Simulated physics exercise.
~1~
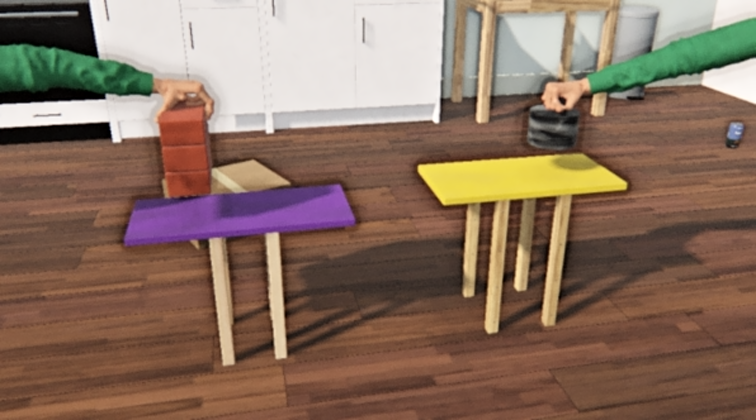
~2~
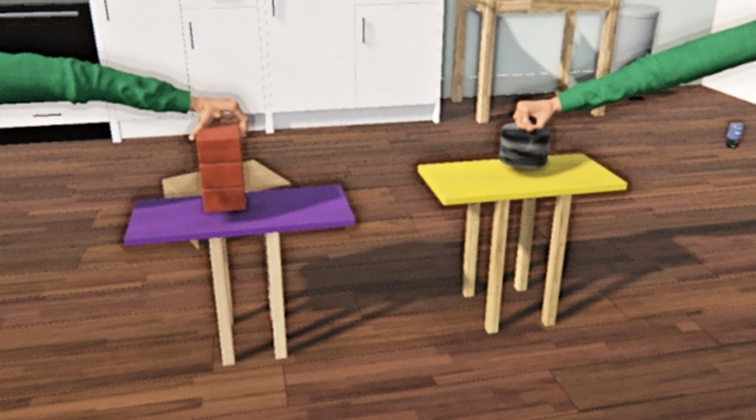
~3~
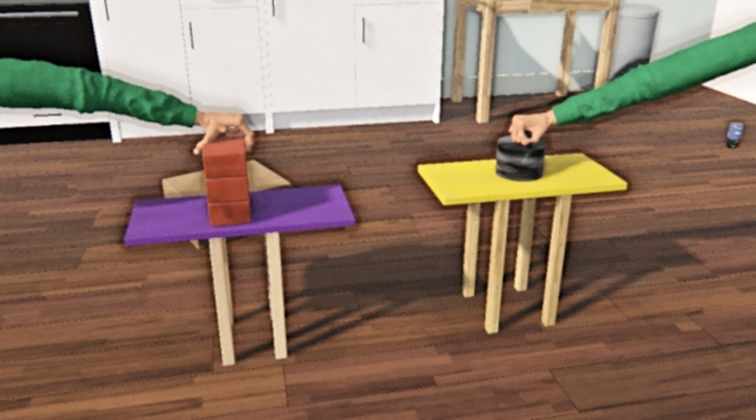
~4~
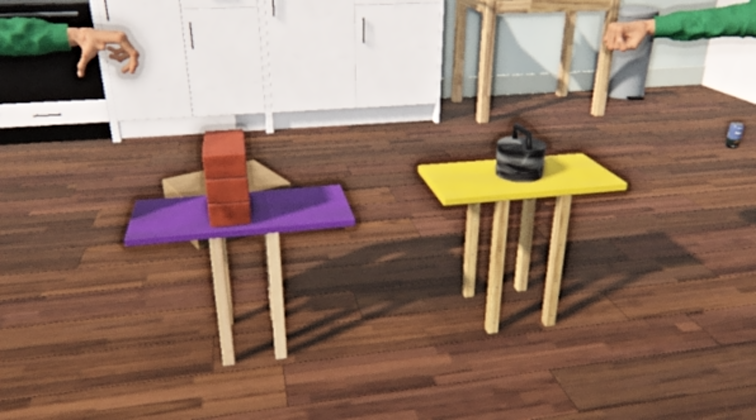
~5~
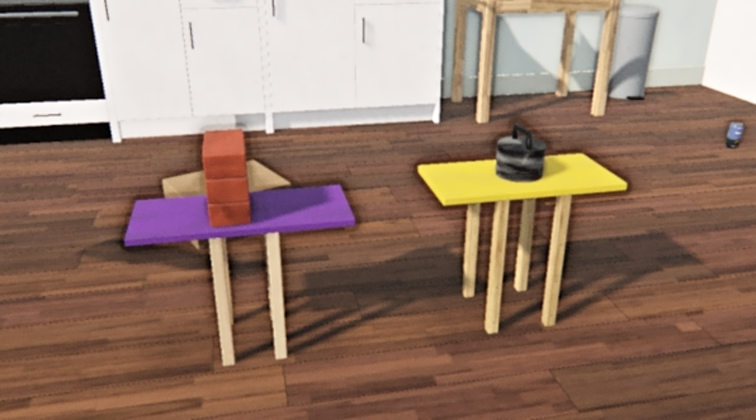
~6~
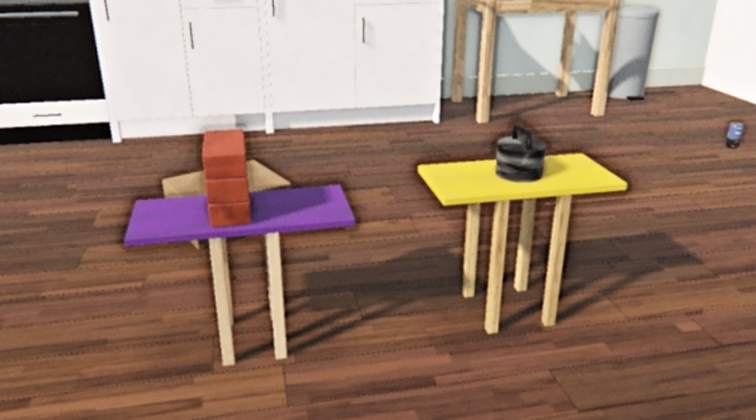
Two green-sleeved arms lowered a stack of red bricks onto a narrow purple table on the left and a round black object onto a yellow one on the right, then let go and drew away, leaving both tables standing steady with their loads.
